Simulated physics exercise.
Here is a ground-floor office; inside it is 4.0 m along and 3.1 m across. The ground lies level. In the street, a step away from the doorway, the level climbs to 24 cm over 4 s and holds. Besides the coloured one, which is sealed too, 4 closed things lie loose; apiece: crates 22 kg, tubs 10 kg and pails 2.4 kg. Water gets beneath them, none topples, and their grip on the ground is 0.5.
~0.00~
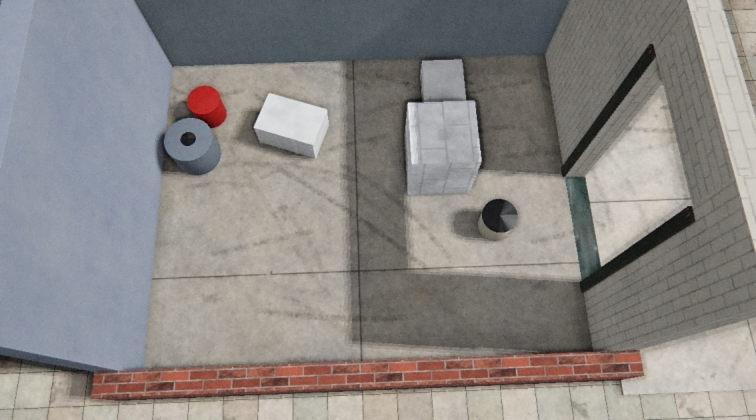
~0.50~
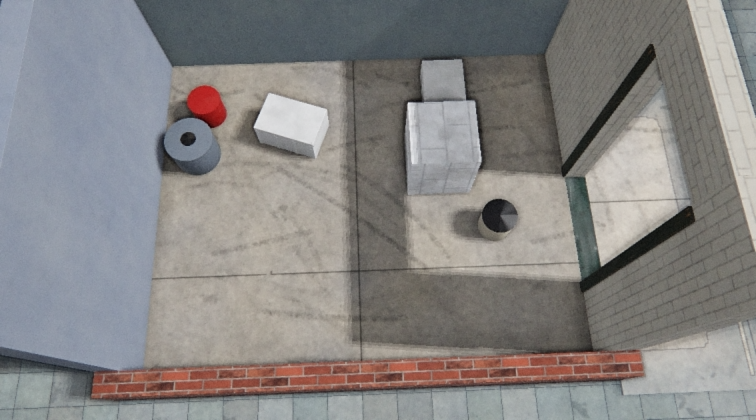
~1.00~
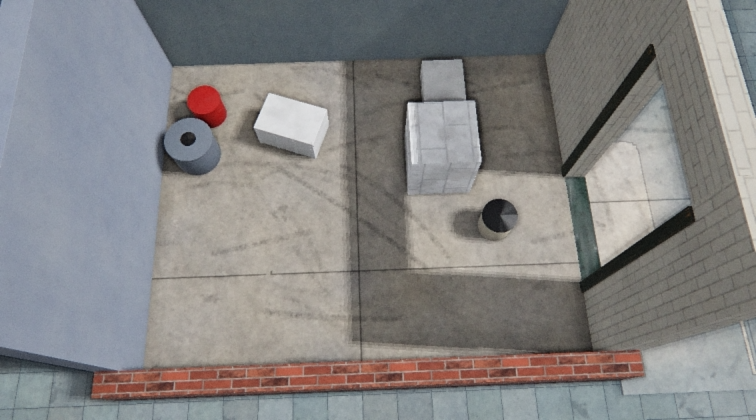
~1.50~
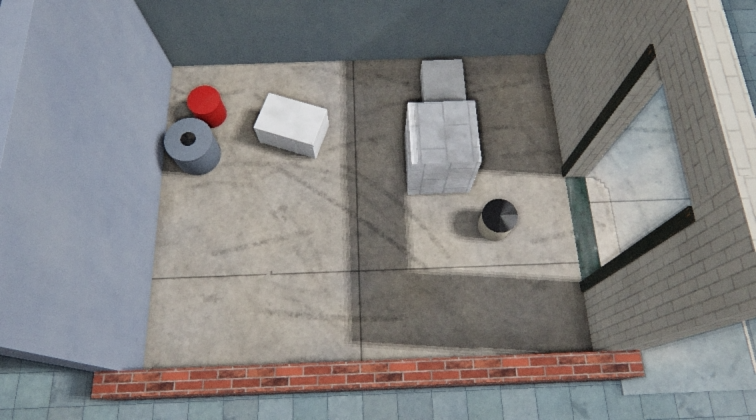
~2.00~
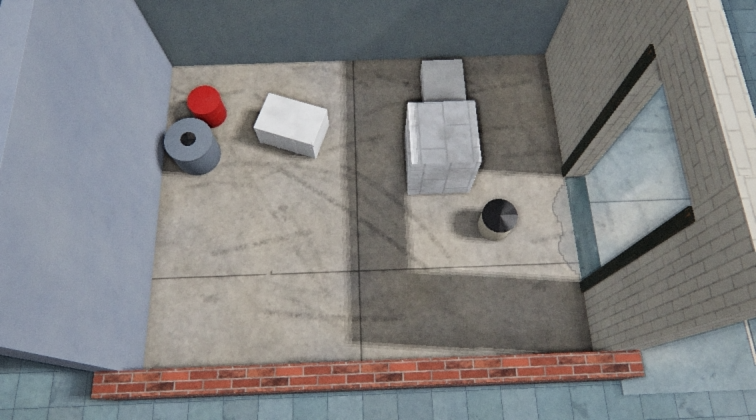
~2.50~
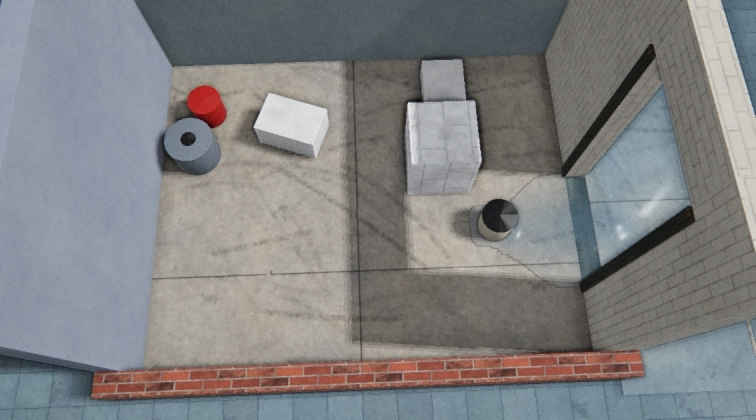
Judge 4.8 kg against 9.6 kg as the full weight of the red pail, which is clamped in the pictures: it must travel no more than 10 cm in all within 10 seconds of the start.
For it, neither load is enough.
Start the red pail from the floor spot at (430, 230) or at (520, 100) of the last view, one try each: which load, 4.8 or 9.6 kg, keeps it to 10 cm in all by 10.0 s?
In turn: Neither is enough; it takes the larger.
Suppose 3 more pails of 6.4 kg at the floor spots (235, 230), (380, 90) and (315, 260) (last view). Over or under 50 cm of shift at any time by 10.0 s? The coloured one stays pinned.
In turn: More, short of it, over.
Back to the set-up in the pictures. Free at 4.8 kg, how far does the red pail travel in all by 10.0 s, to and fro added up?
About 150 cm.
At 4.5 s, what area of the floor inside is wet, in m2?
About 6.5 m2.
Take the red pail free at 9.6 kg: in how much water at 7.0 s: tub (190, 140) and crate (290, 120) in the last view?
Roughly 7 and 2 cm.
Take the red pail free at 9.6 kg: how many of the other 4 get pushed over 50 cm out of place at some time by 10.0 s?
3 of them.
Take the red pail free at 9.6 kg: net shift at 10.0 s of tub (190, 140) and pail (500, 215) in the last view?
In that order: 80 cm, 200 cm.
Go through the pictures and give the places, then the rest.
The first picture shows the red pail at (204, 100) rests on the ground; 0.0 m2 under water; 0 of 5 have shifted.
The second picture shows the red pail at (204, 100), on the bottom; water covers 0.0 m2; 0 of 5 have shifted.
The third picture shows the red pail at (204, 100) rests on the ground; water covers 0.0 m2; 0 of 5 have shifted.
The fourth picture shows the red pail at (204, 100), on the bottom; water covers 0.0 m2; 0 of 5 have shifted.
The fifth picture shows the red pail at (204, 100) rests on the ground; water covers 0.1 m2; 0 of 5 have shifted.
The sixth picture shows the red pail at (204, 100) rests on the ground; water covers 0.6 m2; 0 of 5 have shifted.
After 3.5 s the red pail would be 0 cm from its start with 4.8 kg and 0 cm from its start with 9.6 kg; 0 cm of water round it then.
After 4.5 s the red pail would be 0 cm from its start with 4.8 kg and 0 cm from its start with 9.6 kg; 0 cm of water round it then.
After 7.0 s the red pail would be 7 cm from its start with 4.8 kg and 2 cm from its start with 9.6 kg; 3 cm of water round it then.
After 10.0 s the red pail would be 122 cm from its start with 4.8 kg and 78 cm from its start with 9.6 kg; 12 cm of water round it then.
